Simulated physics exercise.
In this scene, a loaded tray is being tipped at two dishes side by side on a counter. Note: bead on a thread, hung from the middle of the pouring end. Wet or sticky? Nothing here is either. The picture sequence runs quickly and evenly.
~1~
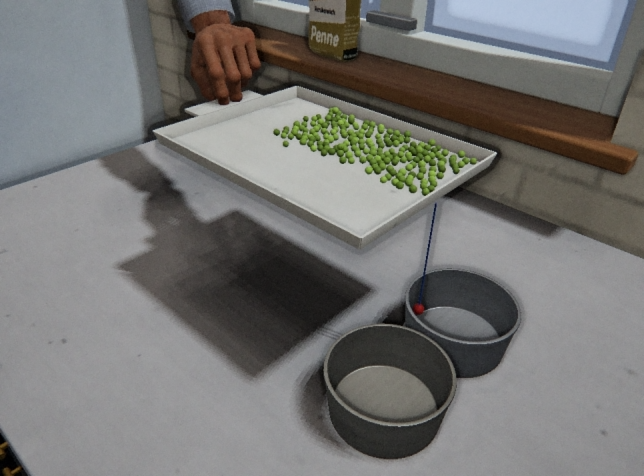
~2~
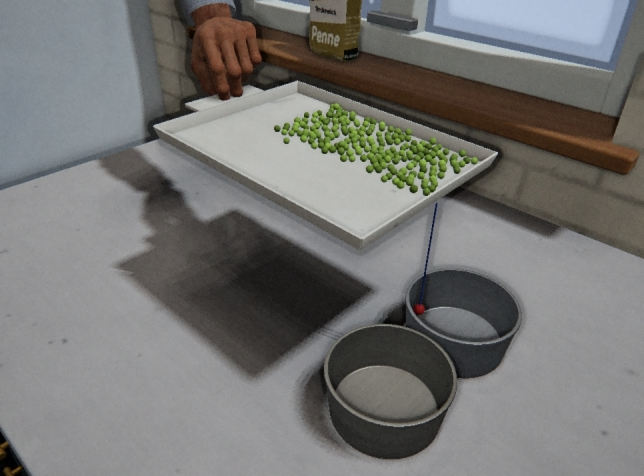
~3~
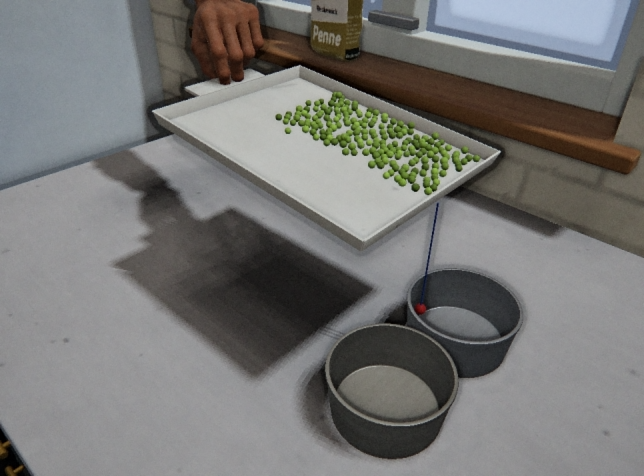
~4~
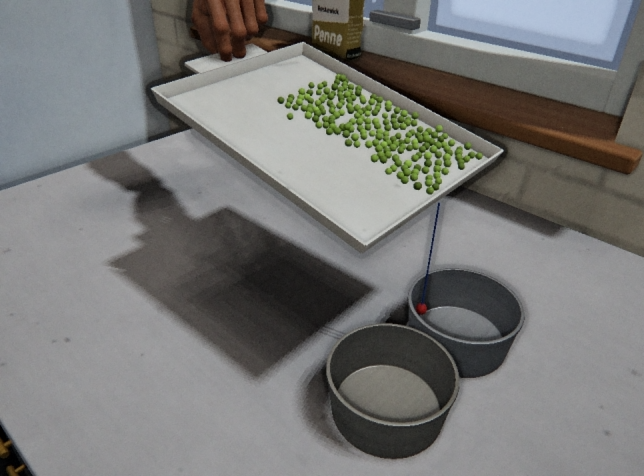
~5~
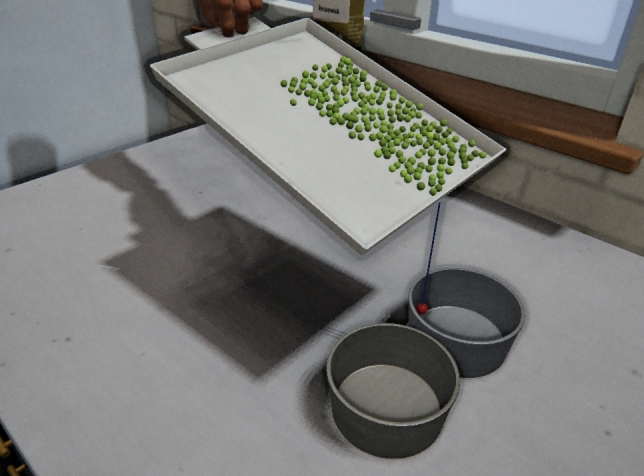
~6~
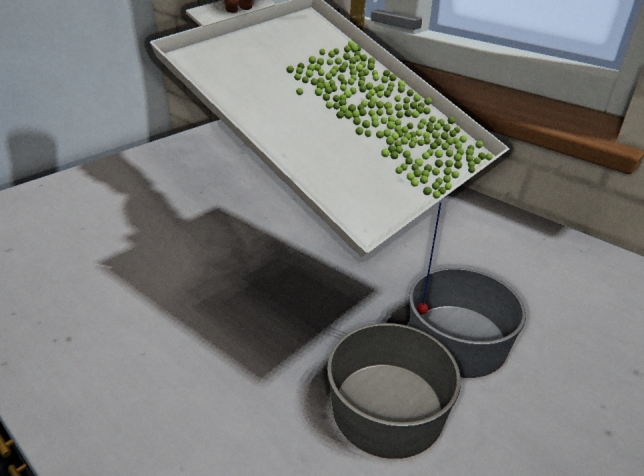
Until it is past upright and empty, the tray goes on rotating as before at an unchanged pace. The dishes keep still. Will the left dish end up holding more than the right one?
Yes.
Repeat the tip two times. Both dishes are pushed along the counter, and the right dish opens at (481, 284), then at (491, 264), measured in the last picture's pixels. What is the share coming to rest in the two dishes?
First case 50 in a hundred, second case 30 in a hundred.
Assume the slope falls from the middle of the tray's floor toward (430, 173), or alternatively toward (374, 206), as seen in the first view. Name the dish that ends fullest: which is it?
The first slope favours the dish to the right, the second the dish to the left.
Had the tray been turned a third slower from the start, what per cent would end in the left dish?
Something like 70 percent, give or take.
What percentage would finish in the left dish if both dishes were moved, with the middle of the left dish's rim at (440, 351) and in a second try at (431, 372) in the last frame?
Trial 1 near 60 percent, trial 2 near 60 percent.
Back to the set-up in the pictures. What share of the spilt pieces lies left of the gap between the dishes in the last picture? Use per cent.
It works out to some 10 per cent.
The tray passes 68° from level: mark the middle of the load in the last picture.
Load centre: Approx. (435, 208).
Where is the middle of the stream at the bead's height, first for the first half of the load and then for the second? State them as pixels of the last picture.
The leading part at (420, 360), the rest of it at (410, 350).
Just after the last frame, tray tipped steeply; the larger part on the tray; just a few in the left dish; just a few outside both; roughly a quarter in the air.
A moment on, tray tipped past a quarter turn; just a few on the tray; roughly half in the left dish; about a tenth in the right dish; roughly a quarter outside both; roughly a quarter in the air.
Further on, tray tipped past a quarter turn; roughly two thirds in the left dish; about a tenth in the right dish; roughly a quarter outside both.
When it is over, tray tipped past a quarter turn; roughly two thirds in the left dish; about a tenth in the right dish; roughly a quarter outside both.
